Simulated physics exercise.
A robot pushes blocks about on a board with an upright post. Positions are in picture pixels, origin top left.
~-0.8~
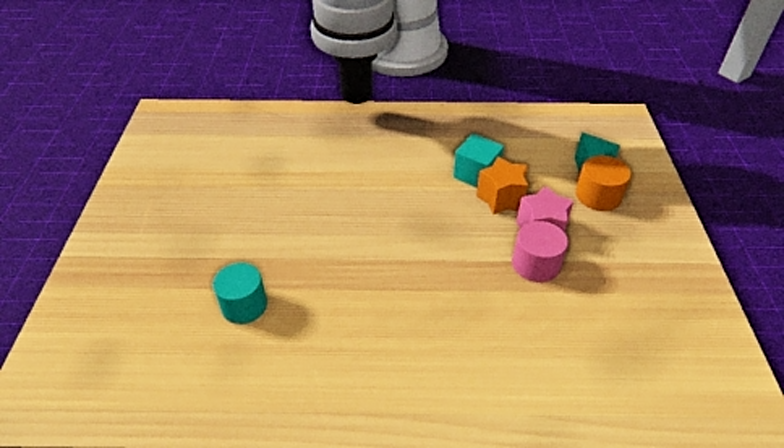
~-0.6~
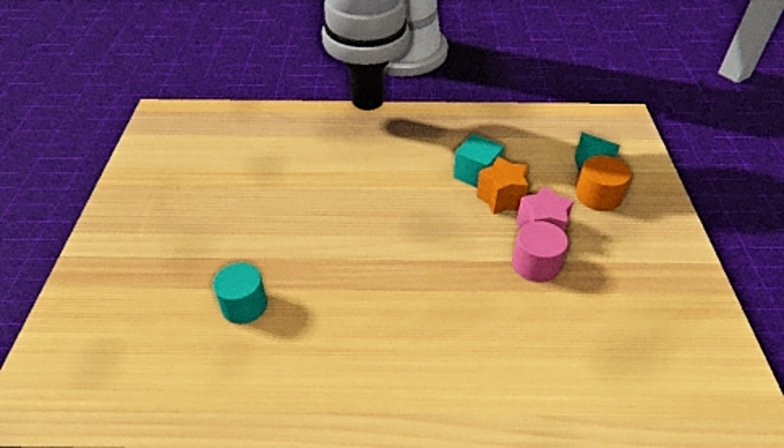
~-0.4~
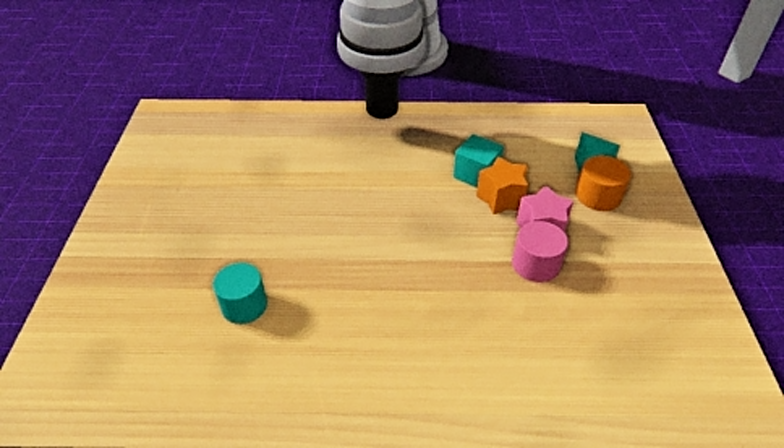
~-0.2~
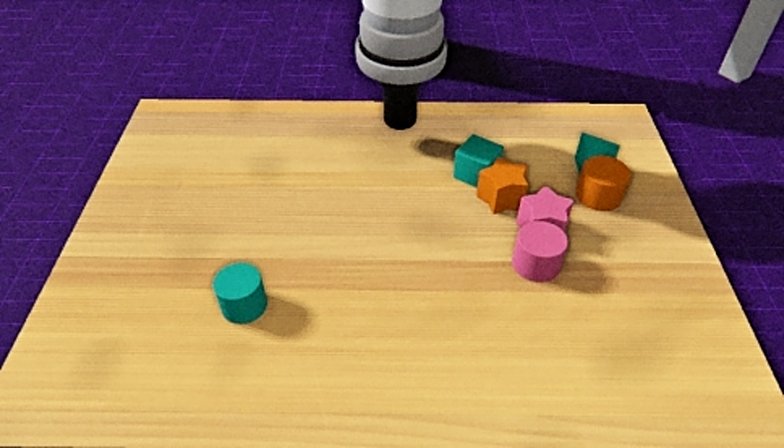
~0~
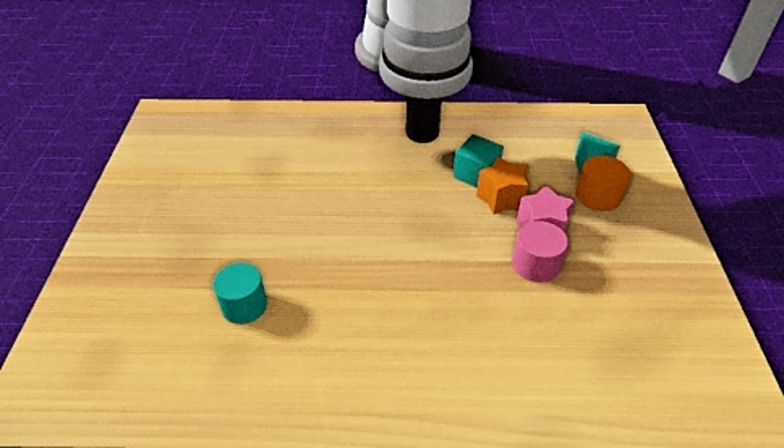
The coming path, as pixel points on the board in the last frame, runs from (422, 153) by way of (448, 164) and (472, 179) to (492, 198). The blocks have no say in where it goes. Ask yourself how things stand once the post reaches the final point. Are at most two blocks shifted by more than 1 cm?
Short answer: No.
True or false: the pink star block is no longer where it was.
The statement is correct.
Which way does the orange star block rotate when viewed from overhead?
Viewed from above, clockwise.
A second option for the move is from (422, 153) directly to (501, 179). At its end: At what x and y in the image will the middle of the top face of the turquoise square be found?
Somewhere near (539, 167).
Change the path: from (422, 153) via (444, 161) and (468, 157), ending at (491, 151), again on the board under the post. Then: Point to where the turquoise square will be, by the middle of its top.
That would be at about pixel (511, 147).
The first path, step by step. One third of the way, post at (451, 145); turquoise square at (484, 150).
Two thirds of the way, post at (476, 161); turquoise square at (512, 163), turned 15° anticlockwise; orange star block at (542, 186); pink star block at (566, 215), turned 35° clockwise.
At the end, post at (495, 179); turquoise square at (534, 170), turned 45° anticlockwise; orange star block at (569, 192), turned 20° clockwise; pink round block still; pink star block at (579, 223), turned 55° clockwise.
